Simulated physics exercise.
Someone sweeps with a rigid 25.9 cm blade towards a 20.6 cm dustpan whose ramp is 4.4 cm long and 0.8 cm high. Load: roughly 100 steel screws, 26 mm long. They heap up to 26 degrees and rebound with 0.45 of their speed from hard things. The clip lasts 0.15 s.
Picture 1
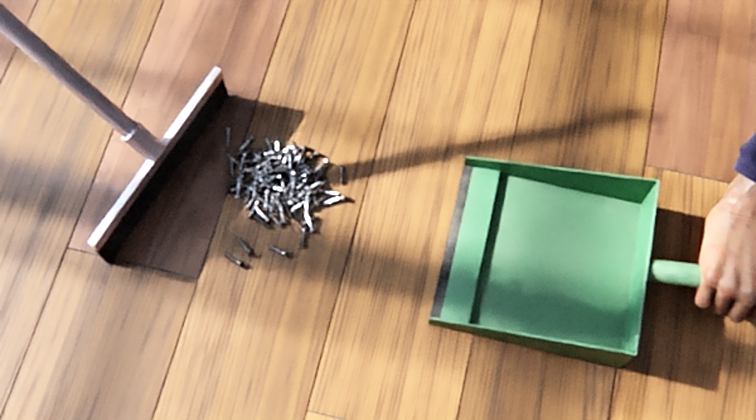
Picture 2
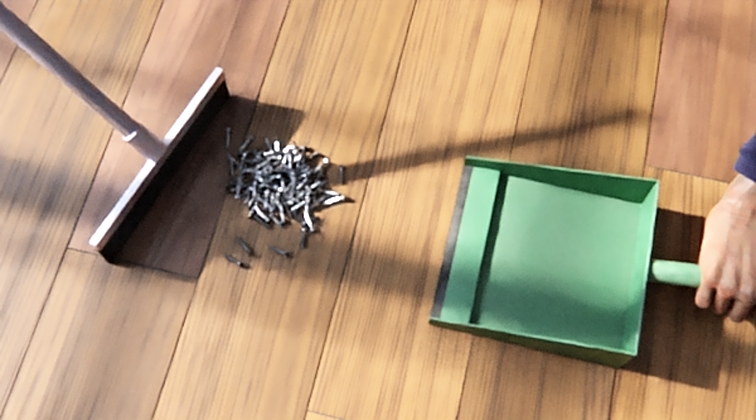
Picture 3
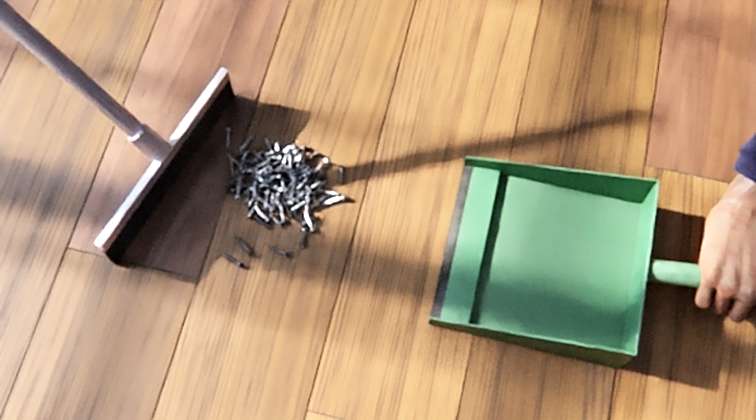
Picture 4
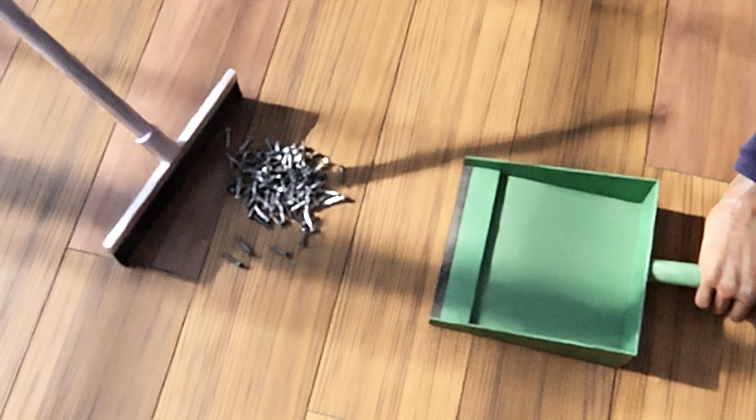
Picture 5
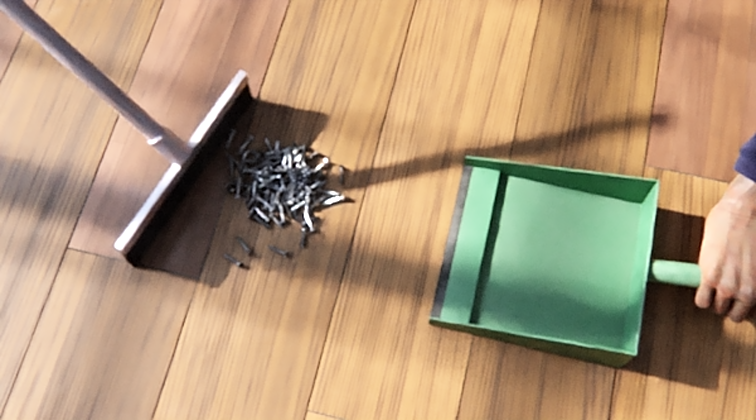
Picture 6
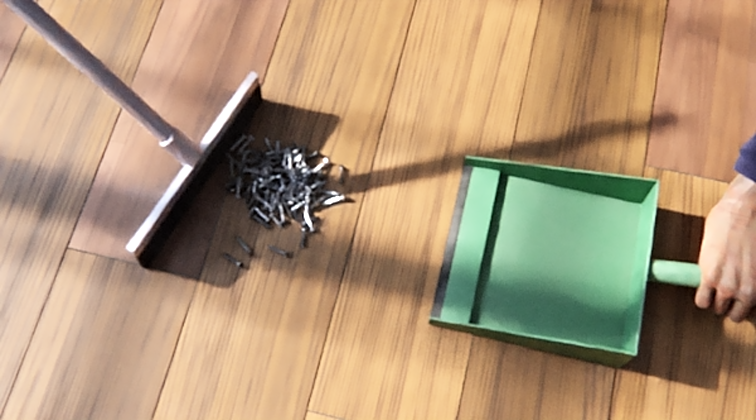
At the start, a long-handled blade stands left of a loose pile of small metal screws on a wooden floor, while a hand at the right grips a green dustpan. The blade then slides a short way rightward to the pile's edge, while the screws barely change and the dustpan stays still.
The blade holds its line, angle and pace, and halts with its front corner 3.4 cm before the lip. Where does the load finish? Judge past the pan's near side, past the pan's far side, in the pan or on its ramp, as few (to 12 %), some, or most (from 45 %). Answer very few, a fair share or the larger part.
Past the pan's near side: Very few; past the pan's far side: Very few; in the pan or on its ramp: Very few.
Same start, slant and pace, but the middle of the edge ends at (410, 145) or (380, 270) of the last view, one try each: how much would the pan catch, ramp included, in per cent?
Some 0 and 10 per cent.
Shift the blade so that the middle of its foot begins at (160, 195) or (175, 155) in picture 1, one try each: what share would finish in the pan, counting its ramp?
About 5 and 0 per cent.
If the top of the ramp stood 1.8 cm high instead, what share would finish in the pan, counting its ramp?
Then about 0 per cent.
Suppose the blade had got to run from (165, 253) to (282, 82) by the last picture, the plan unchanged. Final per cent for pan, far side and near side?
Pan 15, far 5, near 5.
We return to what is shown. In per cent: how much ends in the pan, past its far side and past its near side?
Near side 0; far side 0; pan 0.
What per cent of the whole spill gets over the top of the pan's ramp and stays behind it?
Some 0 per cent.
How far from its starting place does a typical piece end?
Some 18 cm.
Then, 0.25 s after the last picture, middle of the blade 19 cm from the lip; 0 % over the lip, far side 0 %, near side 0 %.
Then, 0.42 s after the last picture, middle of the blade 11 cm from the lip; 0 % over the lip, far side 0 %, near side 0 %.
Then, 0.72 s after the last picture, middle of the blade 7 cm from the lip; 0 % over the lip, far side 0 %, near side 0 %.
In the end, near side 0 %, far side 0 %, pan 0 %, in front of the lip or behind the blade 100 %.
